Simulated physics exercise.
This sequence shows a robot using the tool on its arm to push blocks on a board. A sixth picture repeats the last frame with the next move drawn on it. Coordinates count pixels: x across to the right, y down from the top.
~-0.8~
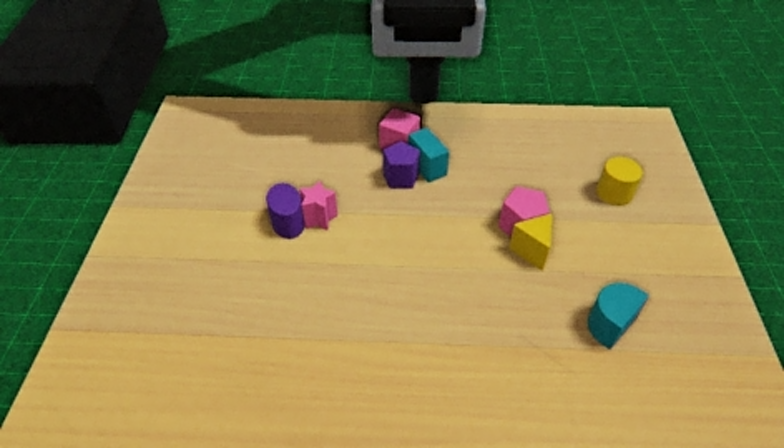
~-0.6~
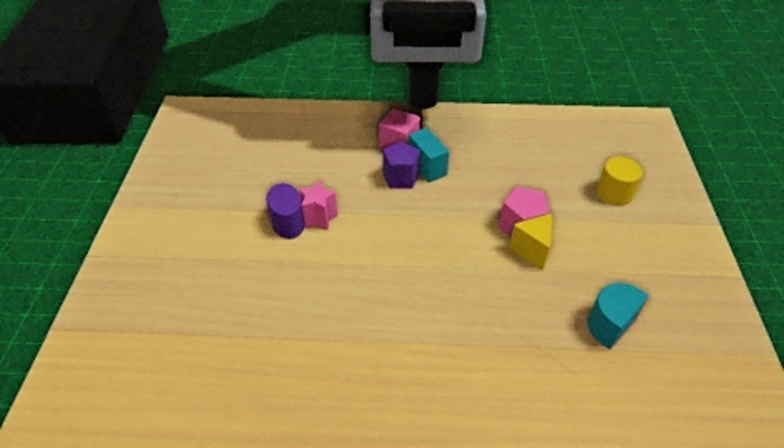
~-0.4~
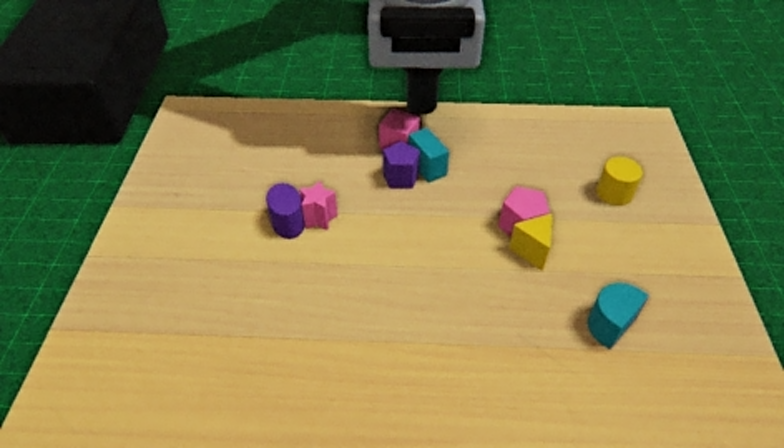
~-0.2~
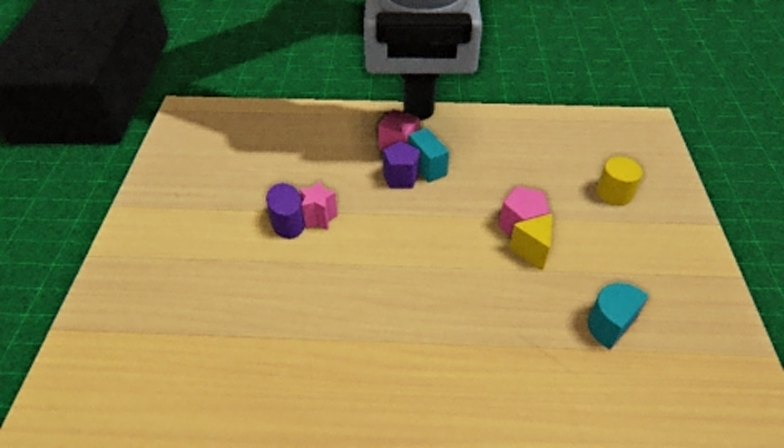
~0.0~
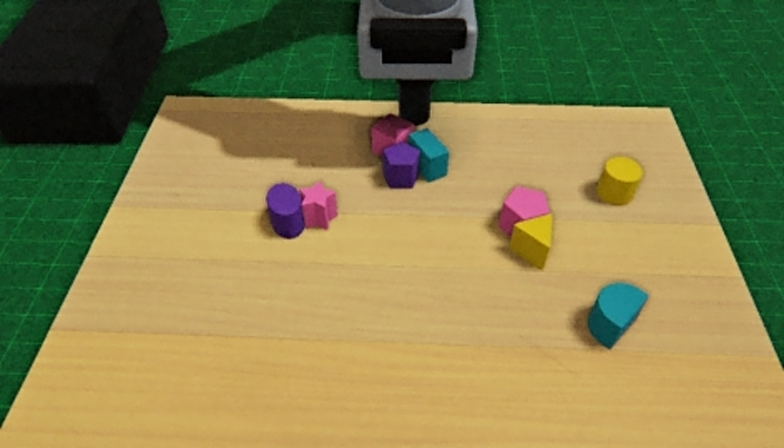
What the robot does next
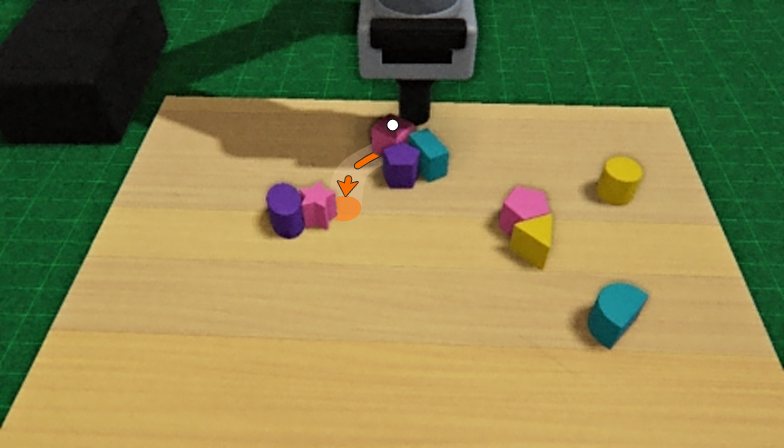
On a light wooden board over a green surface, coloured blocks sit in small groups while a robot arm's dark tool hovers at the far edge. The tool inches toward the blocks and slightly left, then nudges the pink block at the back a little left, while the other blocks stay still.
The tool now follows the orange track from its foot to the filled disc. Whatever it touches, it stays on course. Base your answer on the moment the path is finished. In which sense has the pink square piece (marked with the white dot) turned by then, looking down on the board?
It twists clockwise.
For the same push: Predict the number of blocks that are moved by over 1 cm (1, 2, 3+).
Moved: More than two.
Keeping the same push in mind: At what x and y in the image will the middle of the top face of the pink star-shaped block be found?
So, by the moment the path ends, you'll find the top centre of the pink star-shaped block at (300, 218).
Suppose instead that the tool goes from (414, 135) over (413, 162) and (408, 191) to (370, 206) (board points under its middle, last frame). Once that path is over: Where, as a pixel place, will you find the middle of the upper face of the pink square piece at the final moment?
Close to (380, 138).
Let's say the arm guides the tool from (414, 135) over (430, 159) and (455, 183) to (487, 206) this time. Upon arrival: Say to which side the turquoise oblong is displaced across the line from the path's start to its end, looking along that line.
The shift goes right.
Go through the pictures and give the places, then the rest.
The first frame shows tool tip at (423, 95); block tops, purple elliptical block at (283, 198); pink star-shaped block at (316, 194); pink square piece at (400, 120); turquoise oblong at (429, 142).
The second frame shows tool at (423, 100); blocks unchanged.
The third frame shows tool at (422, 106); blocks unchanged.
The fourth frame shows tool at (419, 111); blocks unchanged.
The fifth frame shows tool at (414, 117); purple elliptical block at (283, 198); pink star-shaped block at (316, 194); pink square piece at (393, 125); turquoise oblong at (429, 142).
Path on the board, from (414, 135) by way of (380, 153) and (350, 175) to (344, 208); the dot is on the pink square piece.
What follows on the original path. One third of the way, tool at (379, 135); pink square piece at (357, 145).
Two thirds of the way, tool at (348, 157); pink square piece at (322, 167).
At the end, tool at (342, 190); purple elliptical block at (271, 205), turned 25° clockwise; pink star-shaped block at (300, 218), turned 50° anticlockwise; pink square piece at (307, 193), turned 40° clockwise; turquoise oblong in place.
